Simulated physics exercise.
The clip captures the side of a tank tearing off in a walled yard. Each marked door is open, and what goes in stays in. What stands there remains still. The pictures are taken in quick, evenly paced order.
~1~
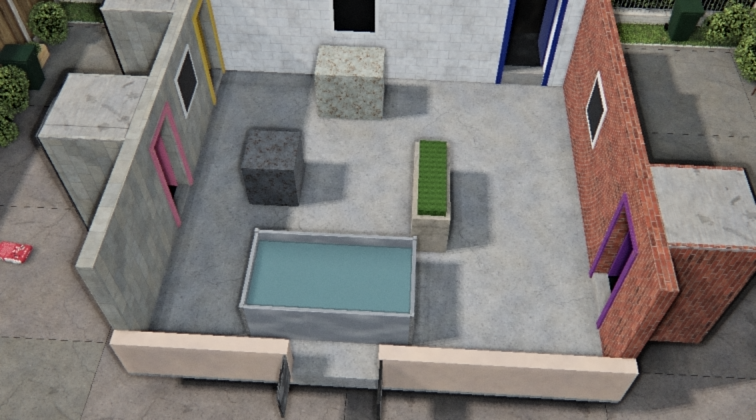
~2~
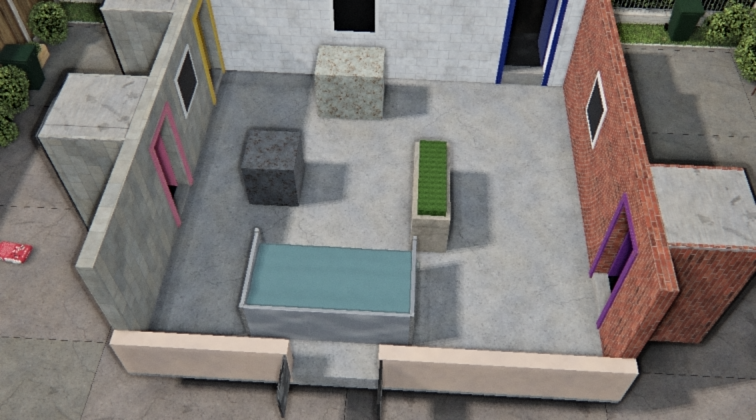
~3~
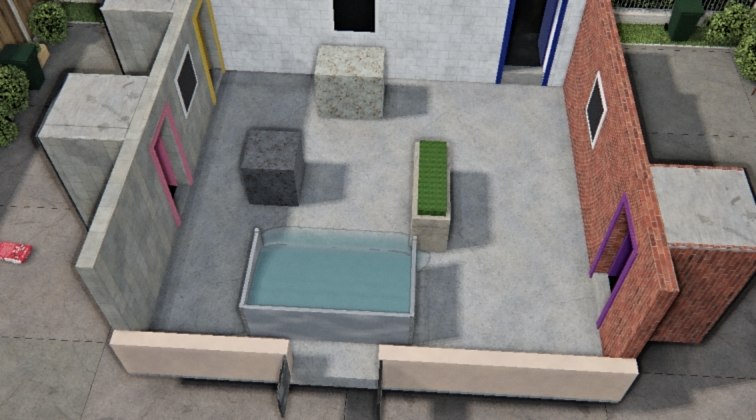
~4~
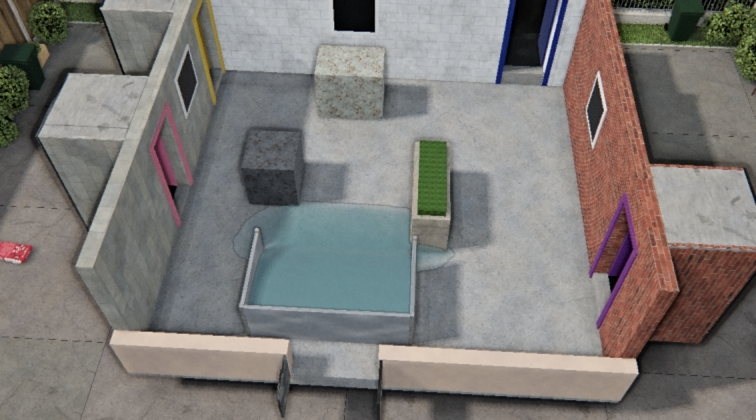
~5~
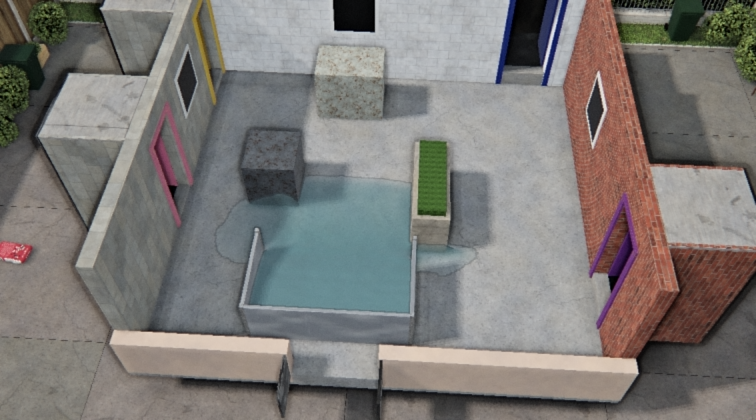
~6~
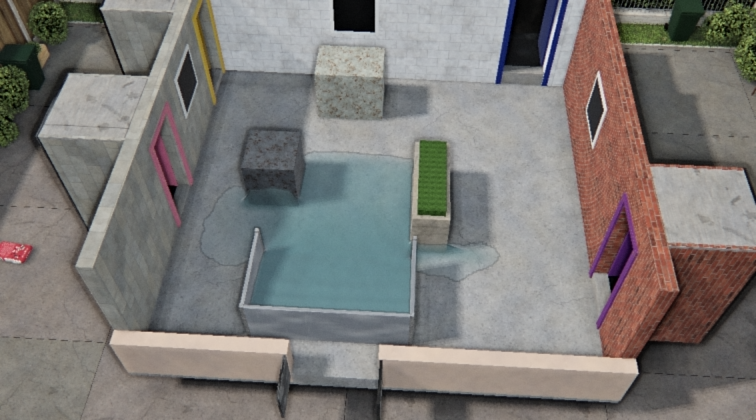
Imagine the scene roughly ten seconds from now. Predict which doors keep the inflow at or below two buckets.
My prediction: The blue door will not top two buckets; the pink door will top two buckets; the yellow door will top two buckets; the purple door will not top two buckets.
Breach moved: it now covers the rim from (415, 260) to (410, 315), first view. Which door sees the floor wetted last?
The one in pink.
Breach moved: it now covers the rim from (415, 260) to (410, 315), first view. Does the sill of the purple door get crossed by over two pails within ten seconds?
As I see it, the purple door surpasses the limit.
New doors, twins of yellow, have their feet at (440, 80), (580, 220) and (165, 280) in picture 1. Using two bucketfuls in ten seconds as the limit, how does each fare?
Door by door: Ends up above, ends up below, ends up below.
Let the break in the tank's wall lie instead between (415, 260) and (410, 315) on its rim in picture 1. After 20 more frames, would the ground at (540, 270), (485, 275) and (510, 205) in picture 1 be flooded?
Submerged, submerged, submerged.
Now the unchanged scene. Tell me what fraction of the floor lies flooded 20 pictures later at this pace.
My estimate is roughly 70 percent.
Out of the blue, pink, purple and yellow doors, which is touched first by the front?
It's the one in pink.
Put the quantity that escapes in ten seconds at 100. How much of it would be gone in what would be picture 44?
My reading is near 70 per cent.
A moment on, water covers 40 % of the floor; the blue door not reached, the pink door under two buckets in, the yellow door not reached, the purple door not reached.
Next, water covers 55 % of the floor; the blue door wet at the sill, nothing in, the pink door far over two buckets in, the yellow door not reached, the purple door wet at the sill, nothing in.
Then, water covers 70 % of the floor; the blue door wet at the sill, nothing in, the pink door far over two buckets in, the yellow door over two buckets in, the purple door wet at the sill, nothing in.
Later, water covers 90 % of the floor; the blue door wet at the sill, nothing in, the pink door far over two buckets in, the yellow door over two buckets in, the purple door wet at the sill, nothing in.
In the end, water covers 100 % of the floor; the blue door wet at the sill, nothing in, the pink door far over two buckets in, the yellow door over two buckets in, the purple door wet at the sill, nothing in.
